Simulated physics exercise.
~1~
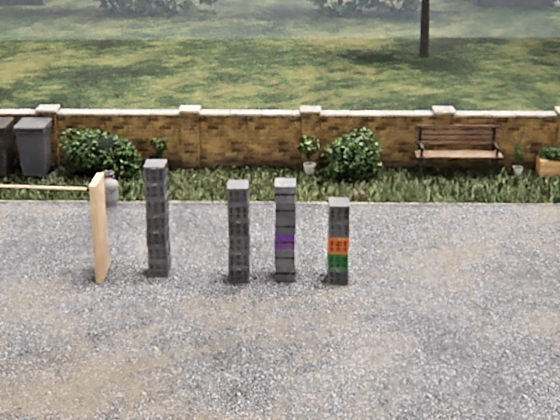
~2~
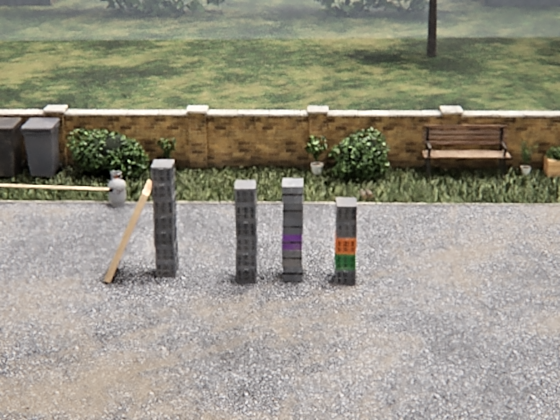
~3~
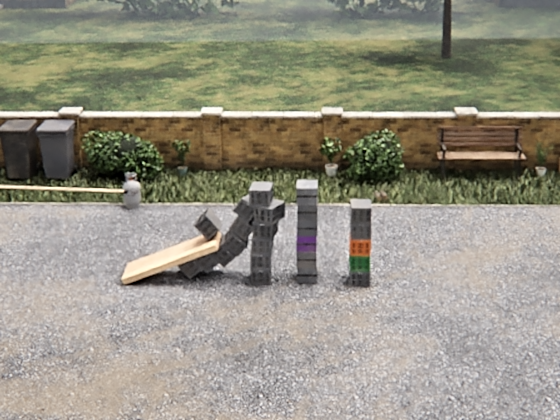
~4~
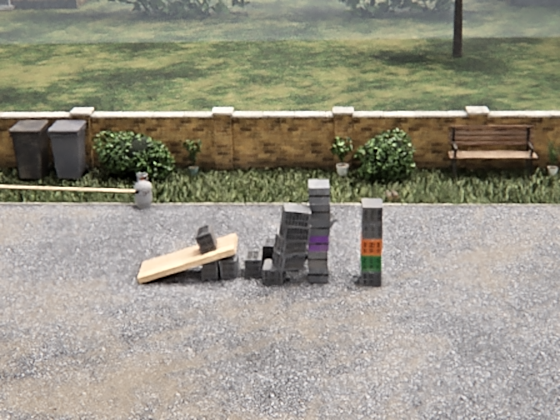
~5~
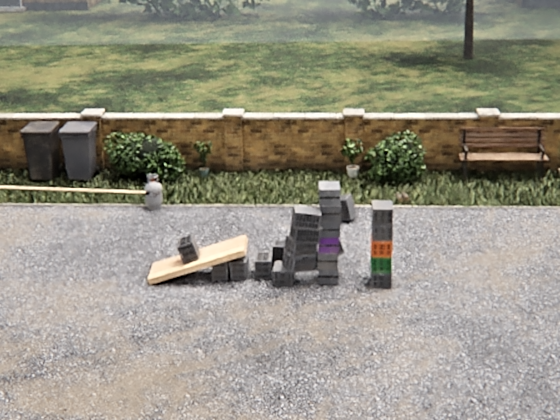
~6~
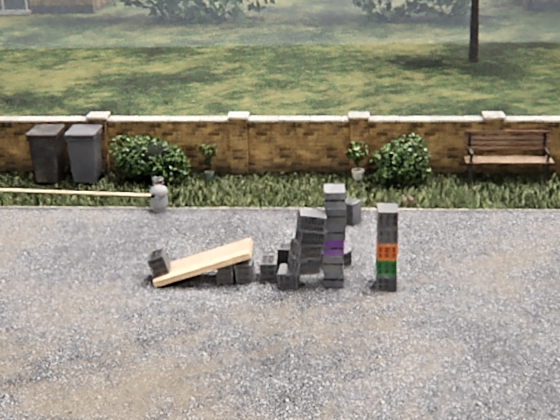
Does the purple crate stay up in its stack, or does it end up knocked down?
The purple crate stays up in its stack, even with the neighboring stack slumped against it.
